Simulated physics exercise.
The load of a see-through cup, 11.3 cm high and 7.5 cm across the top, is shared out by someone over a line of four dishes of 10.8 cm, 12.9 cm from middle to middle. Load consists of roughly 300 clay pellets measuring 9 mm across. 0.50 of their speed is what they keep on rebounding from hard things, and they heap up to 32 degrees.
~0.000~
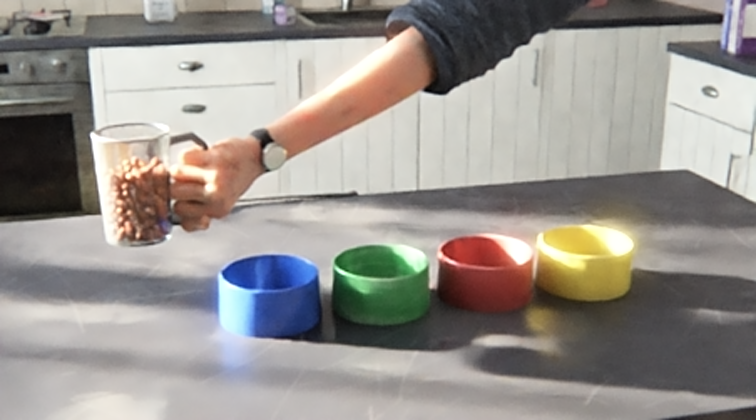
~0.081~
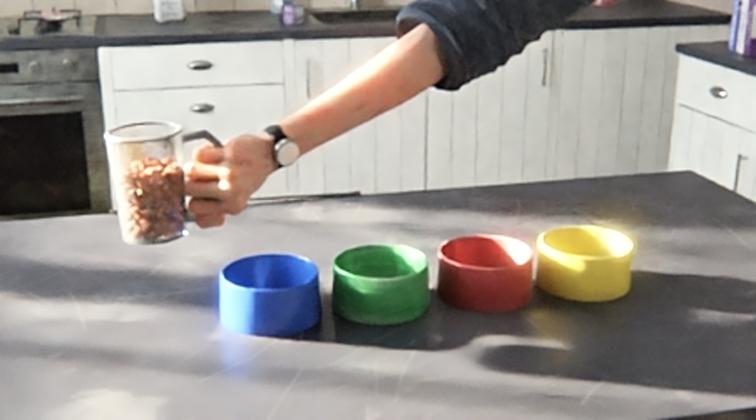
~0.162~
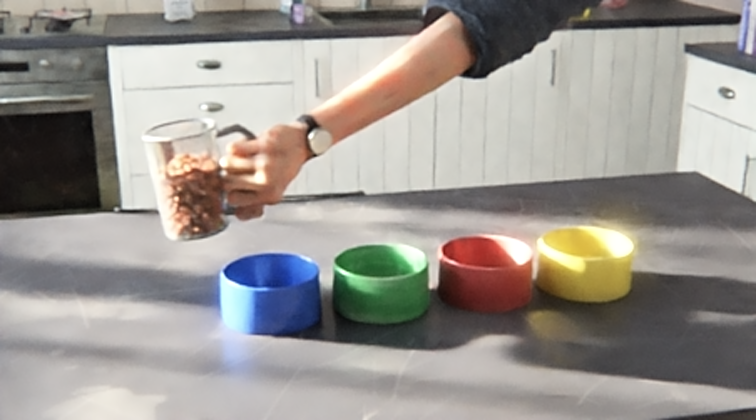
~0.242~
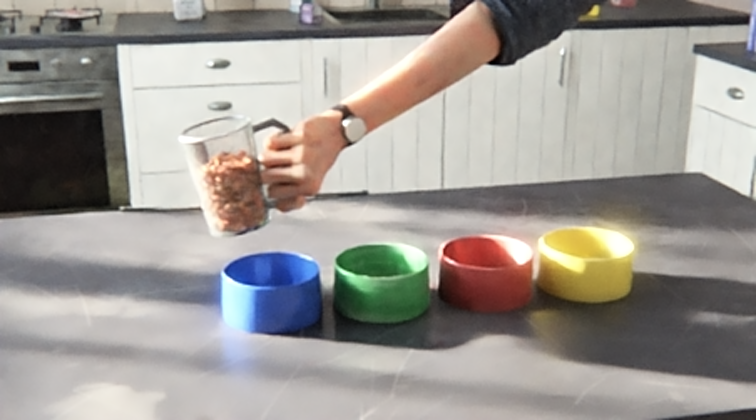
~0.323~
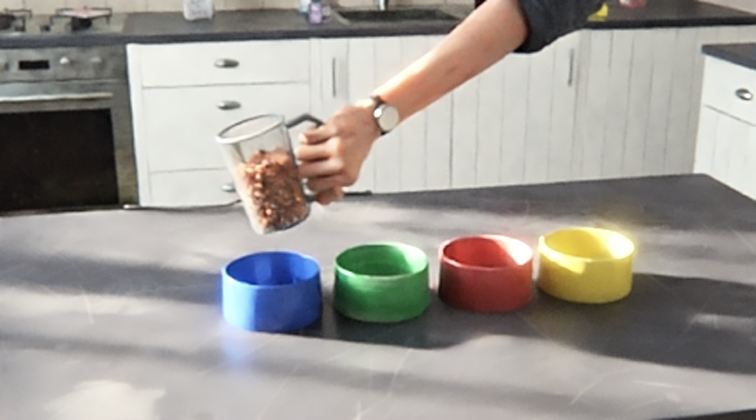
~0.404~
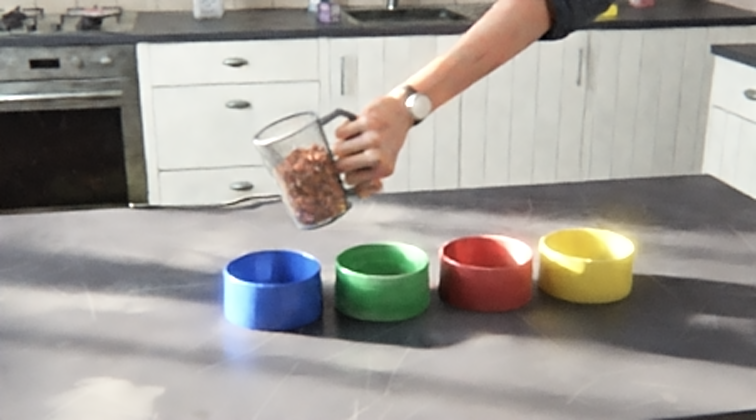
In a sunny kitchen, a hand held a clear cup of brown pellets above a dark counter, then moved it right and gradually tilted it leftward over blue, green, red and yellow dishes.
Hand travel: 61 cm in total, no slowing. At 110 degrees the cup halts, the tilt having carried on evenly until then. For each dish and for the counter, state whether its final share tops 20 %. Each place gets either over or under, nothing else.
My prediction: Red: I expect it will get a fifth or less of the pieces, blue: I expect it will get a fifth or less of the pieces, green: I expect it will get a fifth or less of the pieces, yellow: I expect it will get more than a fifth of the pieces, counter: I expect it will get a fifth or less of the pieces.
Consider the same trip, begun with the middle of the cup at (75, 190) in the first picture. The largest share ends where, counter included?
Yellow.
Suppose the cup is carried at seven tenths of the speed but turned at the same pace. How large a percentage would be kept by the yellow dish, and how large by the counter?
Then the yellow dish gets 100 and the counter 0.
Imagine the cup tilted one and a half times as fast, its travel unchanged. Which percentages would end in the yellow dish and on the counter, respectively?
Shares: Yellow at 100; counter at 0.
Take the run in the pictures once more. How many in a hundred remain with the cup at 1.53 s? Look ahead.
I'd estimate some 100 per cent of the load.
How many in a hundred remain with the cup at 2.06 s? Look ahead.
About 65 percent of the load.
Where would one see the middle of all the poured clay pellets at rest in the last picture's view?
(585, 269) or so.
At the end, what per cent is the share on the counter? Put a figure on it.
Estimate: Close to 0 %.
Then, at 1.08 s, tilt 63 degrees; cup holds 100 %.
After 1.53 s, tilt 91 degrees; cup holds 100 %.
After 2.06 s, tilt 110 degrees; cup holds 65 %, yellow 30 %.
At rest (3.6 s), red 0 %, blue 0 %, green 0 %, yellow 100 %, counter 0 %.
